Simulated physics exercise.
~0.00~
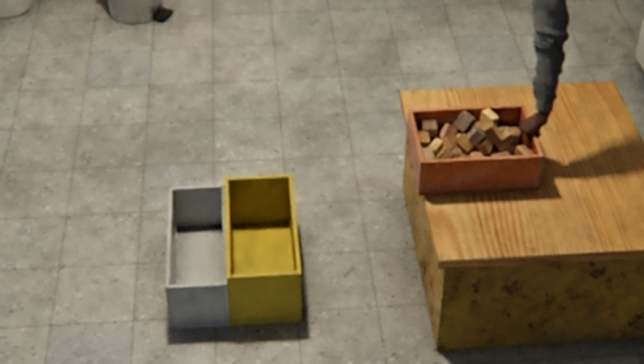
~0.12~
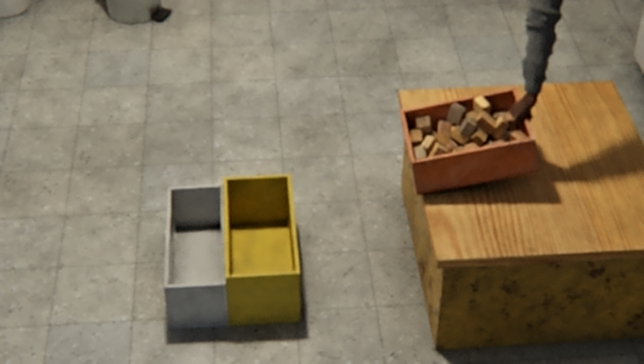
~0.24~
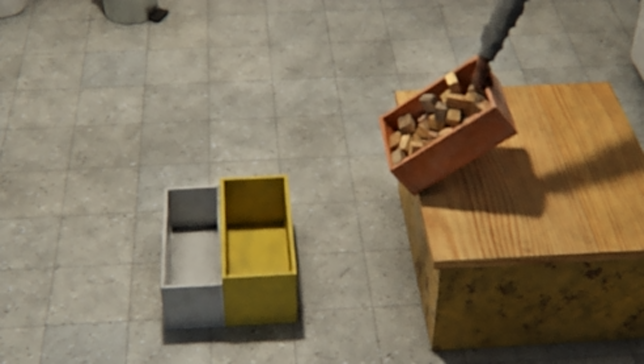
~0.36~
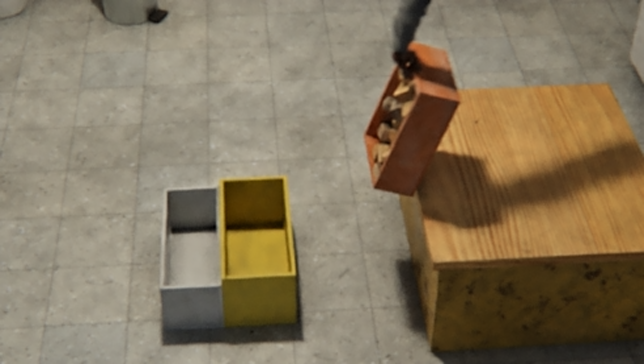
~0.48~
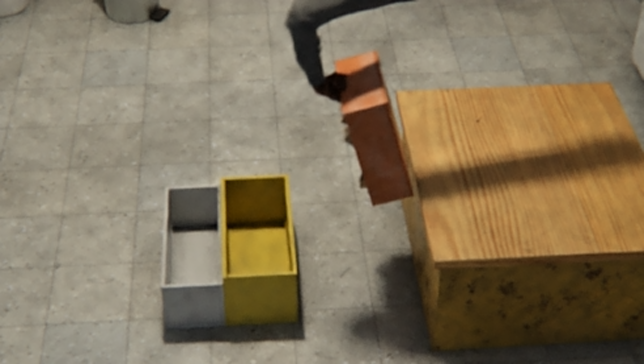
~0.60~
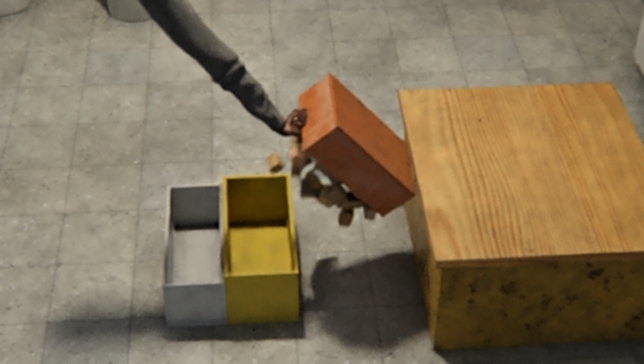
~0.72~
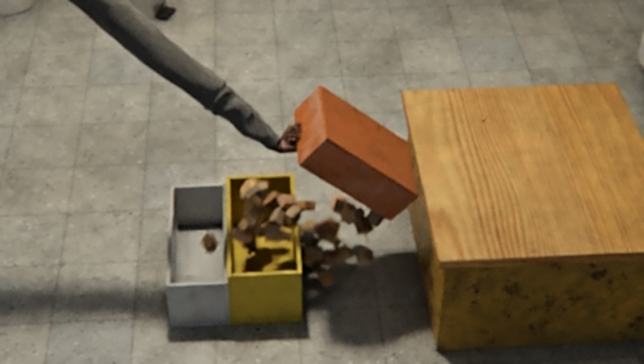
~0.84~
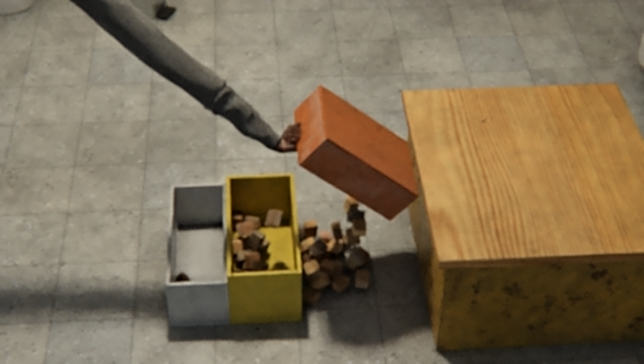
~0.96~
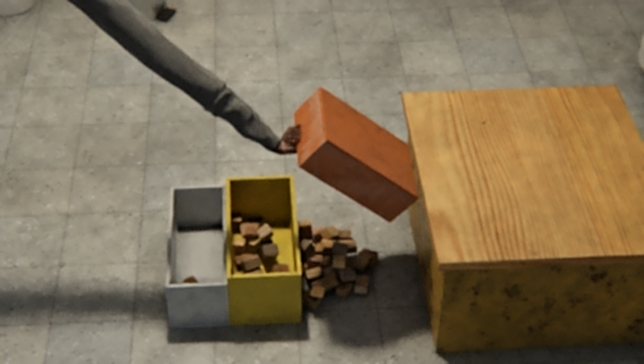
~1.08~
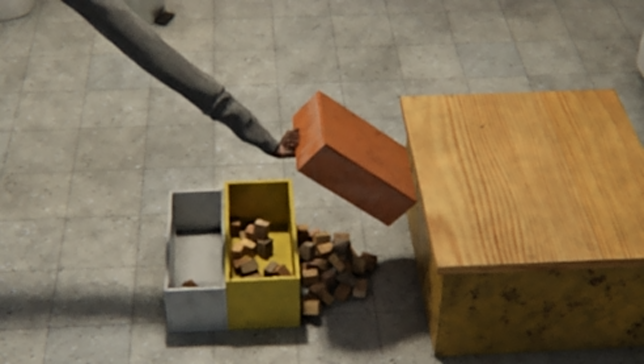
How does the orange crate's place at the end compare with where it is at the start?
At the start the orange crate rests upright on the wooden bench at the right. At the end it is farther left, held tipped over beside the bench's edge, above the spilled blocks.
